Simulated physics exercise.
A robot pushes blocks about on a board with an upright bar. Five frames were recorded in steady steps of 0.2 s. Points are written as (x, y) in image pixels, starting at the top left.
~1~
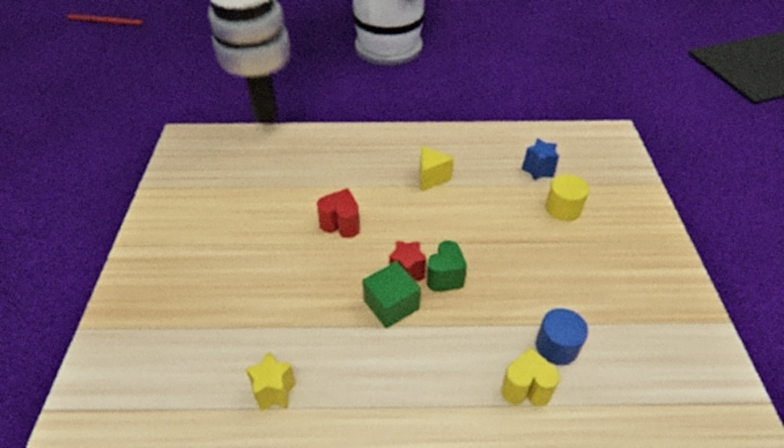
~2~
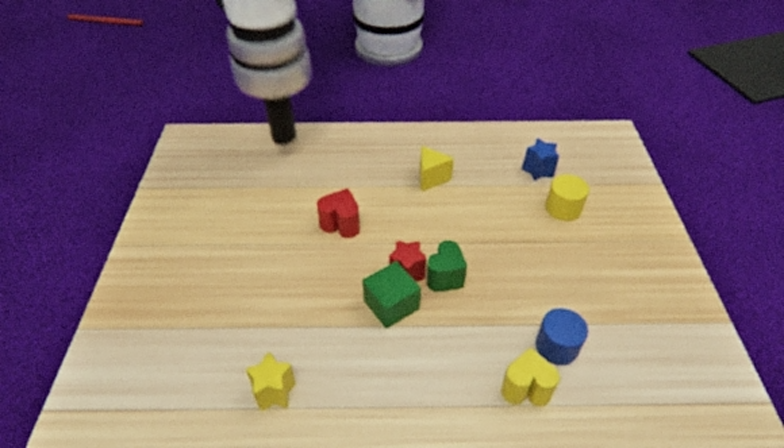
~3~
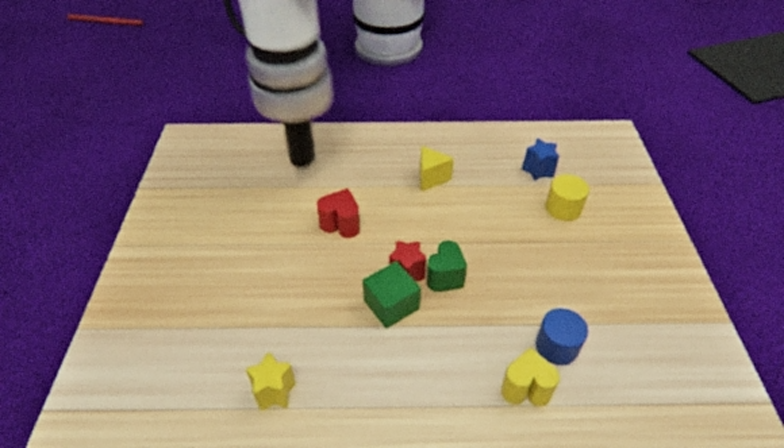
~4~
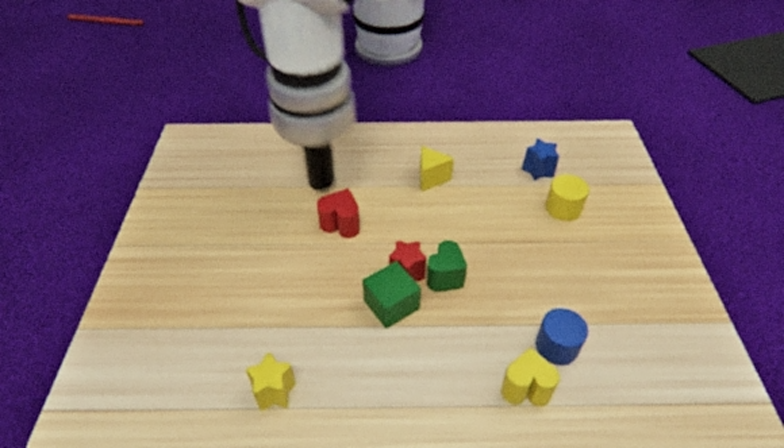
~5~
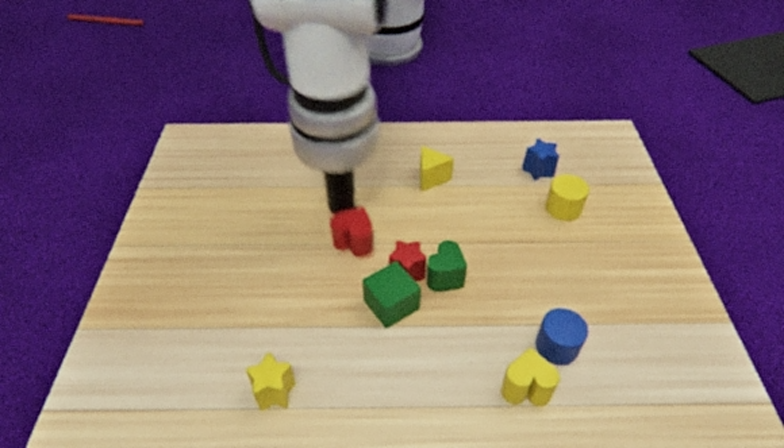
A robot arm with a dark upright bar moved down and to the right across the wooden board, then nudged the red heart block slightly toward the red star while the other blocks stayed still.
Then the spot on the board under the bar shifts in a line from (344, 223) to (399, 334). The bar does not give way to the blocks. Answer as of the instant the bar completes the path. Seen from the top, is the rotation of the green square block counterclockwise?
I expect not.
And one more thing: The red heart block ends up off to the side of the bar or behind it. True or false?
False - the claim does not hold.
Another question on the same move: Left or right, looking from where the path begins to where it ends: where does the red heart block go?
Moves left.
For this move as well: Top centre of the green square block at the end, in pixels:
The centre of its top will be at (455, 368).
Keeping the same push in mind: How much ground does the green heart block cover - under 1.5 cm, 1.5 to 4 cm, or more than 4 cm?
Under 1.5 cm.
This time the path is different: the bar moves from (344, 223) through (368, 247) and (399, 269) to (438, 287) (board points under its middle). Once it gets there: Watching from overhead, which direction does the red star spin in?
Looking down, it rotates anti-clockwise.
On the path given first. One third of the way, bar (360, 242); red heart block (376, 258); green square block (396, 290); red star (414, 253), turned 25° anticlockwise.
Two thirds of the way, bar (379, 278); red heart block (404, 291), turned 25° anticlockwise; green square block (421, 325), turned 40° clockwise; red star (418, 258), turned 60° anticlockwise; green heart block (455, 255).
At the end, bar (399, 319); red heart block (430, 331), turned 35° anticlockwise; green square block (455, 368), turned 35° clockwise; red star (418, 258), turned 60° anticlockwise; green heart block (455, 255).
